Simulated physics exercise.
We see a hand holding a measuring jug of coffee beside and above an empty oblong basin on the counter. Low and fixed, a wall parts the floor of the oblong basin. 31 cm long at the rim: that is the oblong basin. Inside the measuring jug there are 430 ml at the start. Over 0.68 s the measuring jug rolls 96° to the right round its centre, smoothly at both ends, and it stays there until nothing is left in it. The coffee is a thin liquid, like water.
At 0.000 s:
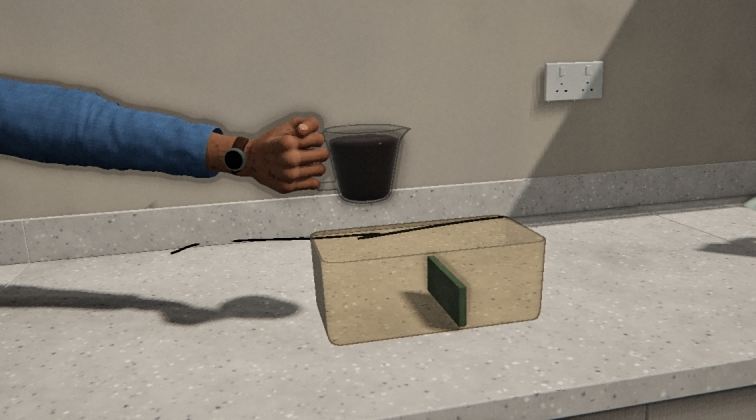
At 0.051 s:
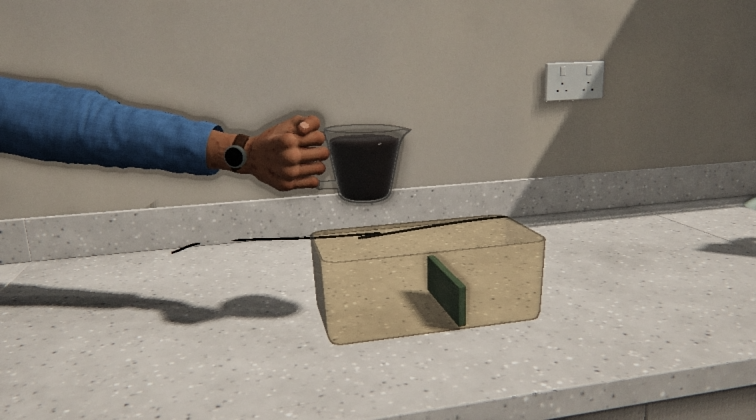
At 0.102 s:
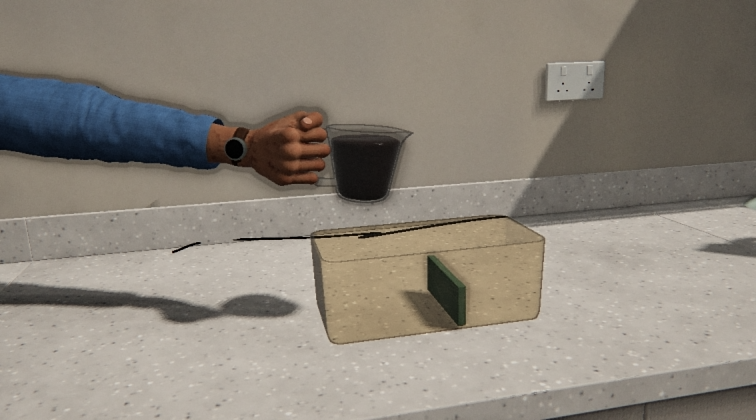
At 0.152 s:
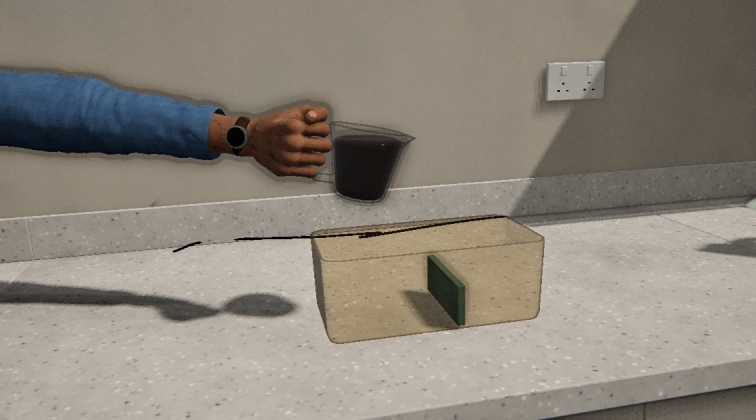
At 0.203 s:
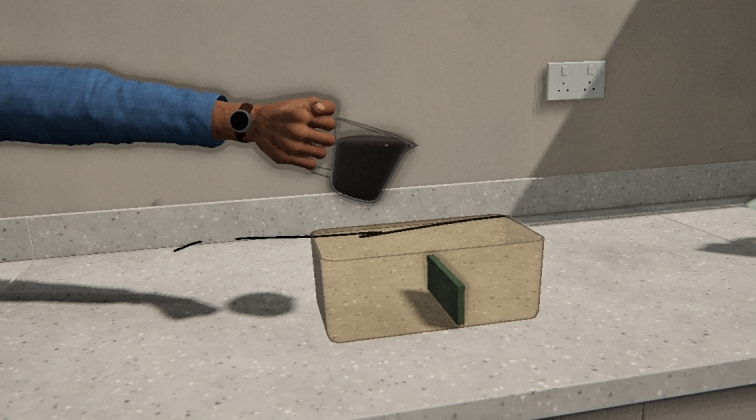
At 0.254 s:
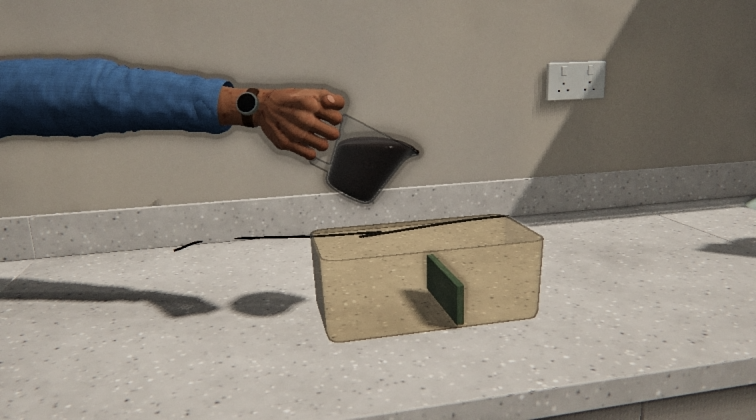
A hand in a blue sleeve with a dark watch holds a clear measuring jug of dark coffee above a speckled grey counter, seen from the front and slightly above. Below sits an empty, see-through amber oblong basin with a green wall across its floor, and a white socket is on the beige wall behind. The hand tilts the jug rightward, slowly then faster, bringing the coffee to its lip.
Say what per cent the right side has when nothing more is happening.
It has about 43 per cent.
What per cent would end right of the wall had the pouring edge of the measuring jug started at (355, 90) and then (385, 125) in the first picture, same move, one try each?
In turn about 5 and 5 per cent.
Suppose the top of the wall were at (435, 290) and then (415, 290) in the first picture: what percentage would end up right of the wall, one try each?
Result: 85 per cent, then 95 per cent.
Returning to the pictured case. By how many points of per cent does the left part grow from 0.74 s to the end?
16 %.
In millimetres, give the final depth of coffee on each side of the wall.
I'd say close to 10 mm on the left, close to 12 mm on the right.
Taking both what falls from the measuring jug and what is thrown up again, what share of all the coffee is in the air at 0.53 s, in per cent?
About 24 per cent.
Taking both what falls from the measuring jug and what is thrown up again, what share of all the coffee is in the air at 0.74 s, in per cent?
Something like 10 per cent is in the air then.
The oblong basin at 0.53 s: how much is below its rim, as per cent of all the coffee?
28 %, give or take.
By 0.53 s the tilt is 85° and 48 per cent is still to pour, 5 is left of the wall and 22 right of it.
By 0.74 s the tilt is 96° and 9 per cent is still to pour, 39 is left of the wall and 42 right of it.
By 0.95 s the tilt is 96° and 1 per cent is still to pour, 55 is left of the wall and 43 right of it.
By 1.18 s the tilt is 96° and 0 per cent is still to pour, 56 is left of the wall and 43 right of it.
At rest 56 per cent lies left of the wall, 43 right of it and 1 outside.
